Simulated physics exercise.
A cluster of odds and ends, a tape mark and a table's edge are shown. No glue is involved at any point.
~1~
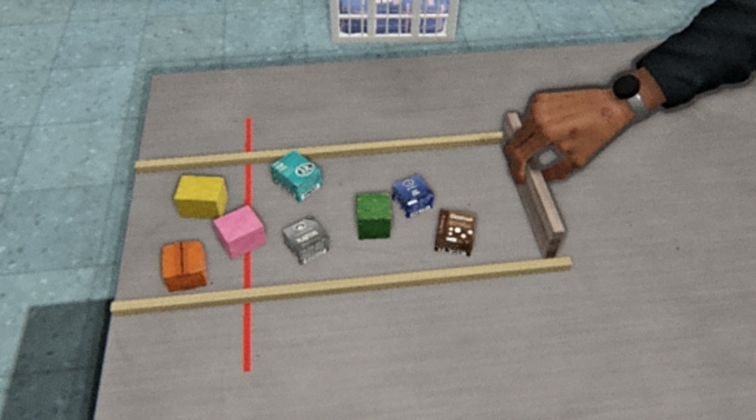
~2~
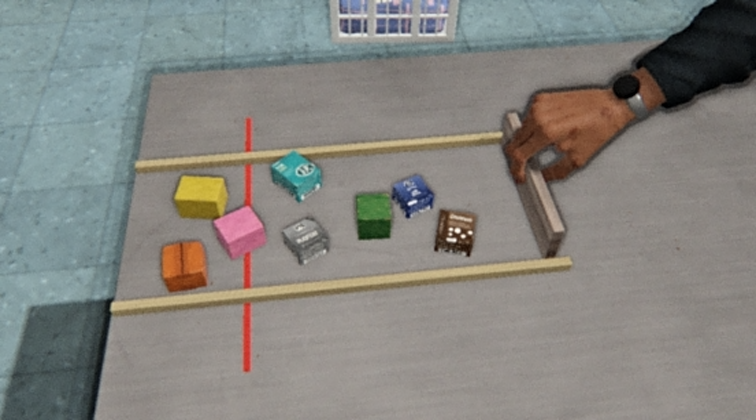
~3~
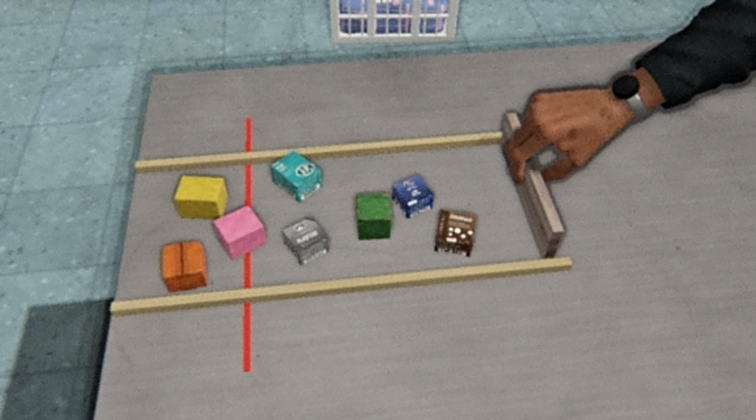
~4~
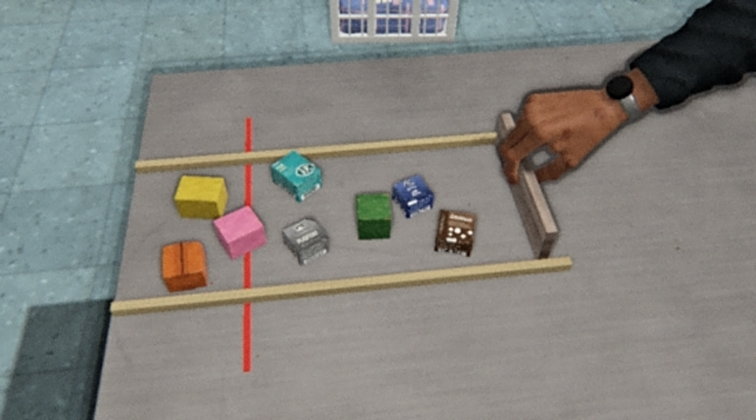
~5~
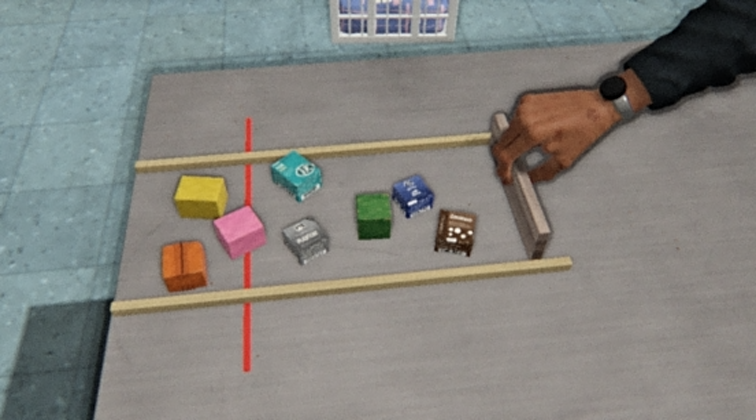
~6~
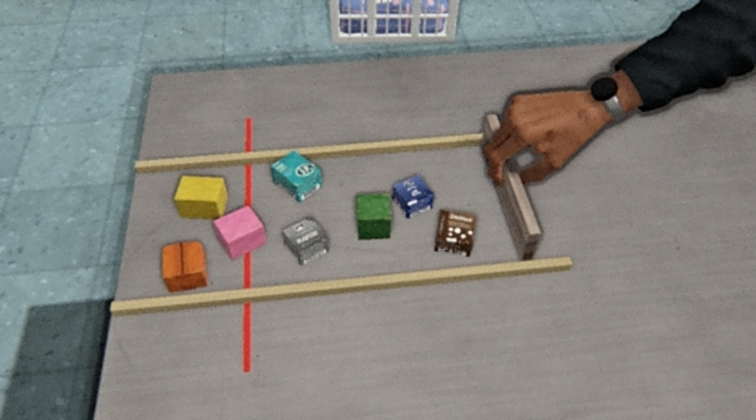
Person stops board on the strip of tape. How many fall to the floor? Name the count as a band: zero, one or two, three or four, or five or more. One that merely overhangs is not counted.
The count falls in the zero band.
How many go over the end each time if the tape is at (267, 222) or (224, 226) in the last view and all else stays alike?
Per try: 0; 0.
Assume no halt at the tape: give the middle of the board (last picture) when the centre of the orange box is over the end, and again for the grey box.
Estimated middle: (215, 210), and (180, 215) for the other.
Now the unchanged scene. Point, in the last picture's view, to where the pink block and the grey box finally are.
(158, 232), and the other (189, 268).
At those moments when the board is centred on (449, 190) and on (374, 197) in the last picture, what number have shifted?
The counts are 1 and 4.
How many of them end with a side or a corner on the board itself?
The count comes out at 3.
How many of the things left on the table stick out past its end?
I count 0 overhanging.
Soon after, none off yet; orange box at rest near (185, 267); yellow block at rest near (202, 198); pink block at rest near (240, 232).
In the end, the number that fall off is zero.
